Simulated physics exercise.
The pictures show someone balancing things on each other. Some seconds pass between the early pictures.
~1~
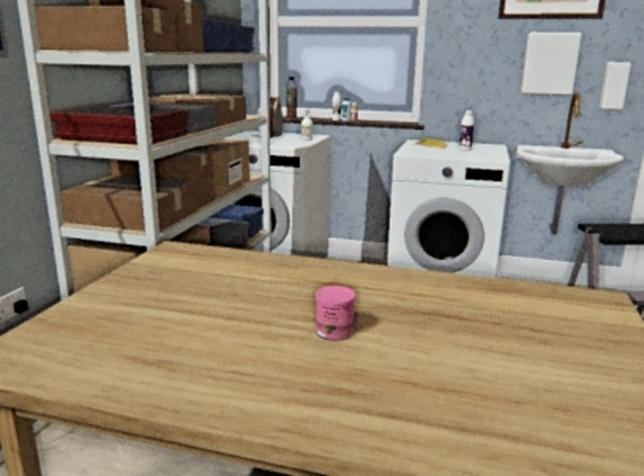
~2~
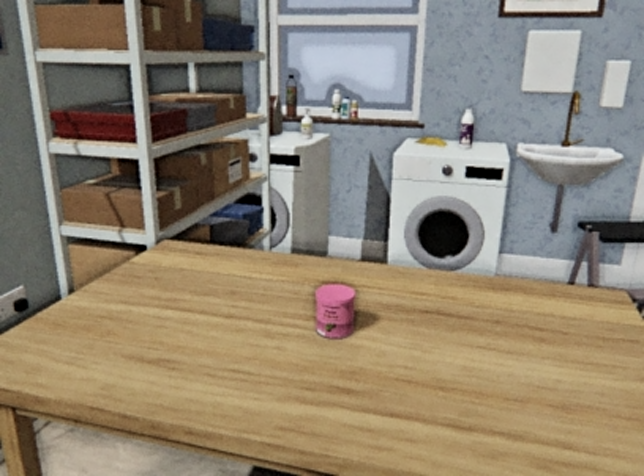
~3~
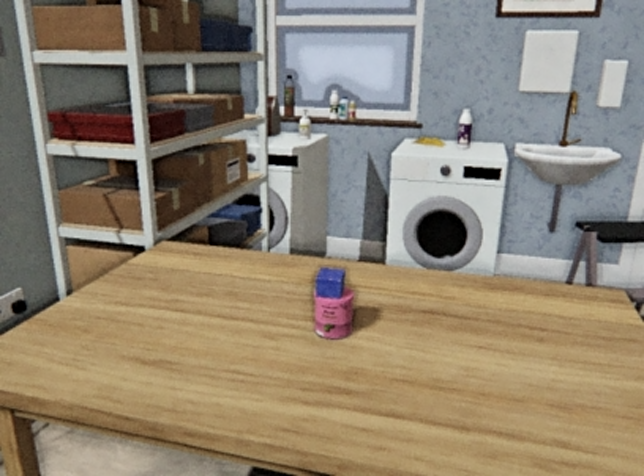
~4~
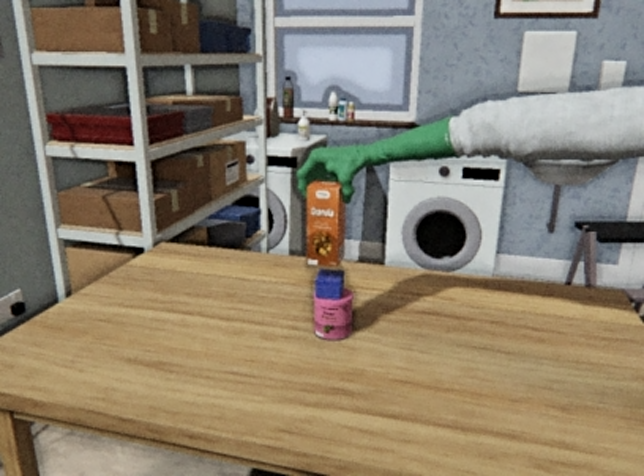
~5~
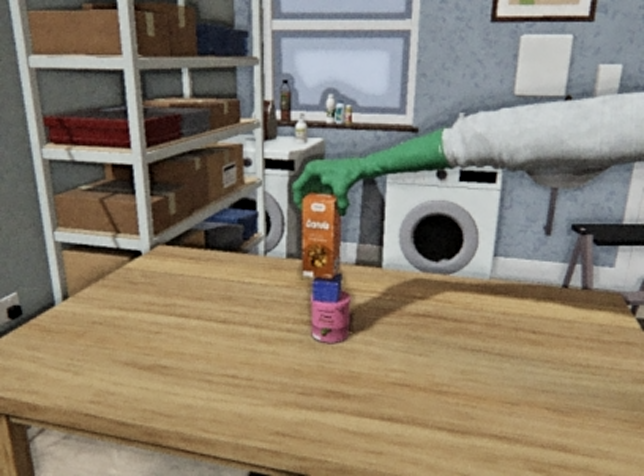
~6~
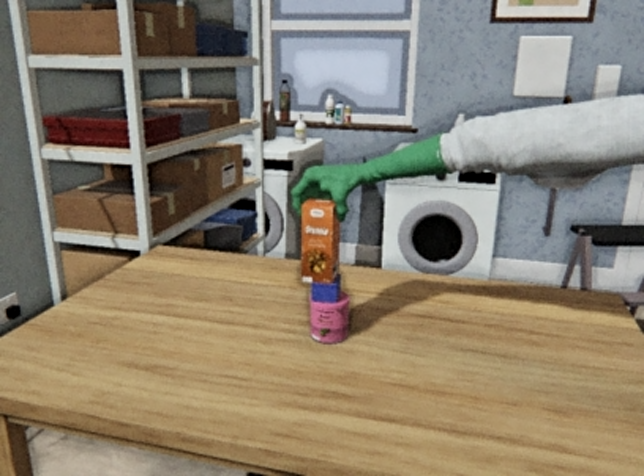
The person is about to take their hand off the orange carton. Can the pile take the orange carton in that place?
In the end the pile stays up.
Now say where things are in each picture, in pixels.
In the first frame, the last thing is not in view yet.
In the second frame, the last thing is not in view yet.
In the third frame, the last thing is not in view yet; blue block (331, 283).
The fourth frame shows still above its spot; orange carton (326, 223); blue block (330, 284).
The fifth frame shows still above its spot; orange carton (322, 235); blue block (327, 287).
The sixth frame shows set down, still held; orange carton (321, 241); blue block (326, 288).
Then, 0.30 s after the last picture, nothing has stirred.
Then, 0.70 s after the last picture, orange carton resting near (321, 241).
At rest, all 3 in place. Seen from the same camera at the end, orange carton near (321, 241). The pile holds.
